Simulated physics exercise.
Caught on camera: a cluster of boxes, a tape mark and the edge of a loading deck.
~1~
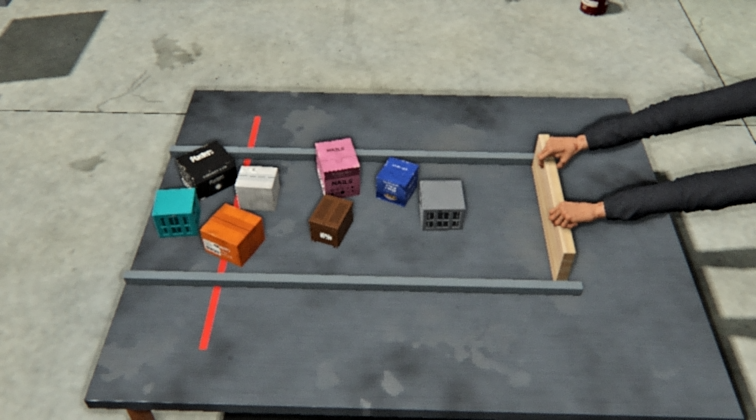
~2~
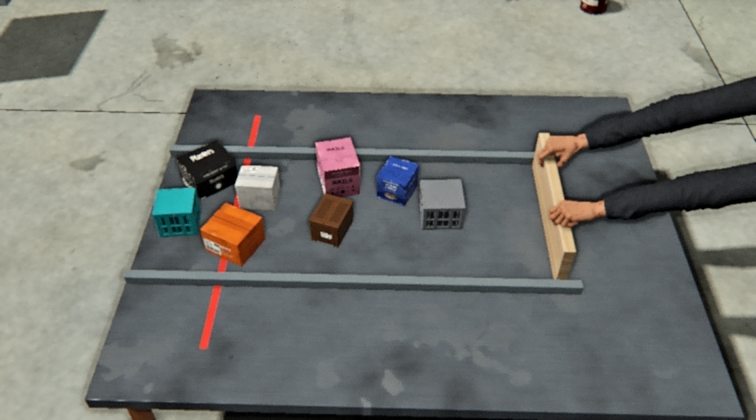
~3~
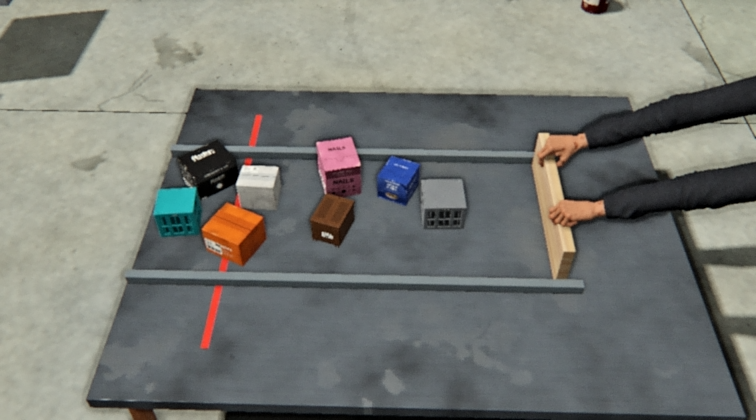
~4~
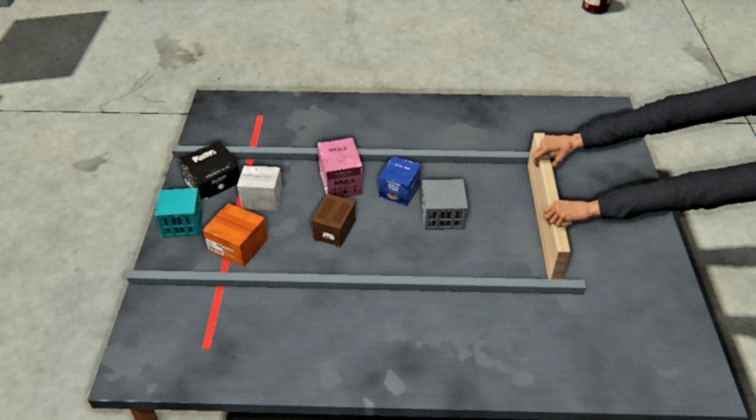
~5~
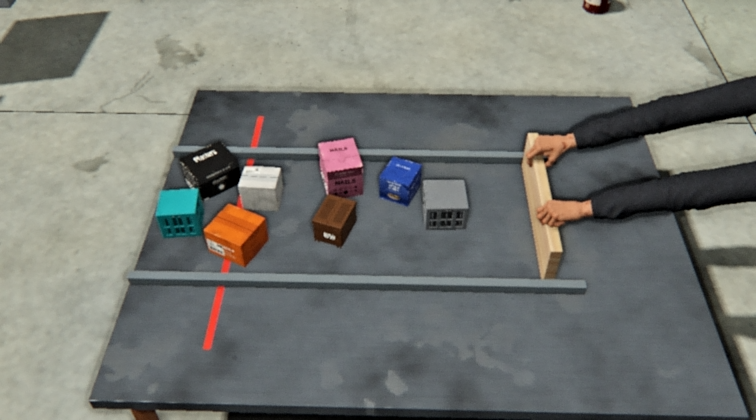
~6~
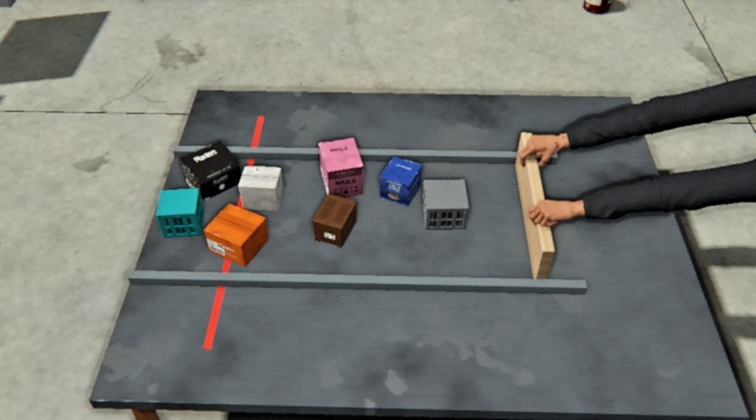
Two hands slide a wooden plank slightly left toward boxes that stay nearly still.
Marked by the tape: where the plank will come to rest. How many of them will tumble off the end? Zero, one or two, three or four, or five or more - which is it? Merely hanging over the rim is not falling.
Seems the ones that don't stay up number one or at most two, for sure.
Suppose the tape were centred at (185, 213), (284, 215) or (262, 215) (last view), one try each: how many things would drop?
In order, the counts are 4, 0 and 0.
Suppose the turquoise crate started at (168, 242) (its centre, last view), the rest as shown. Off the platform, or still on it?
Lab note: From that start it stays aboard.
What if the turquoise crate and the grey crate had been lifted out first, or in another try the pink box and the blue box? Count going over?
Result: 1, then 0.
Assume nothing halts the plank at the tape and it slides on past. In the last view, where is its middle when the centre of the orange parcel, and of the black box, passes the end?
(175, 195) and (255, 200), more or less.
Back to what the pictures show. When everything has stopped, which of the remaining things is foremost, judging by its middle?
That's the turquoise crate.
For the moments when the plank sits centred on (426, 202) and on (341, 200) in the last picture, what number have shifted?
The count reaches 2 first and 5 second.
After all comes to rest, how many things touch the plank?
I count 3 of them.
Soon after, none off yet; turquoise crate at rest near (181, 213); black box at rest near (212, 171); orange parcel at rest near (237, 235).
By the end, the number that fall off is one or two; fallen, black box.
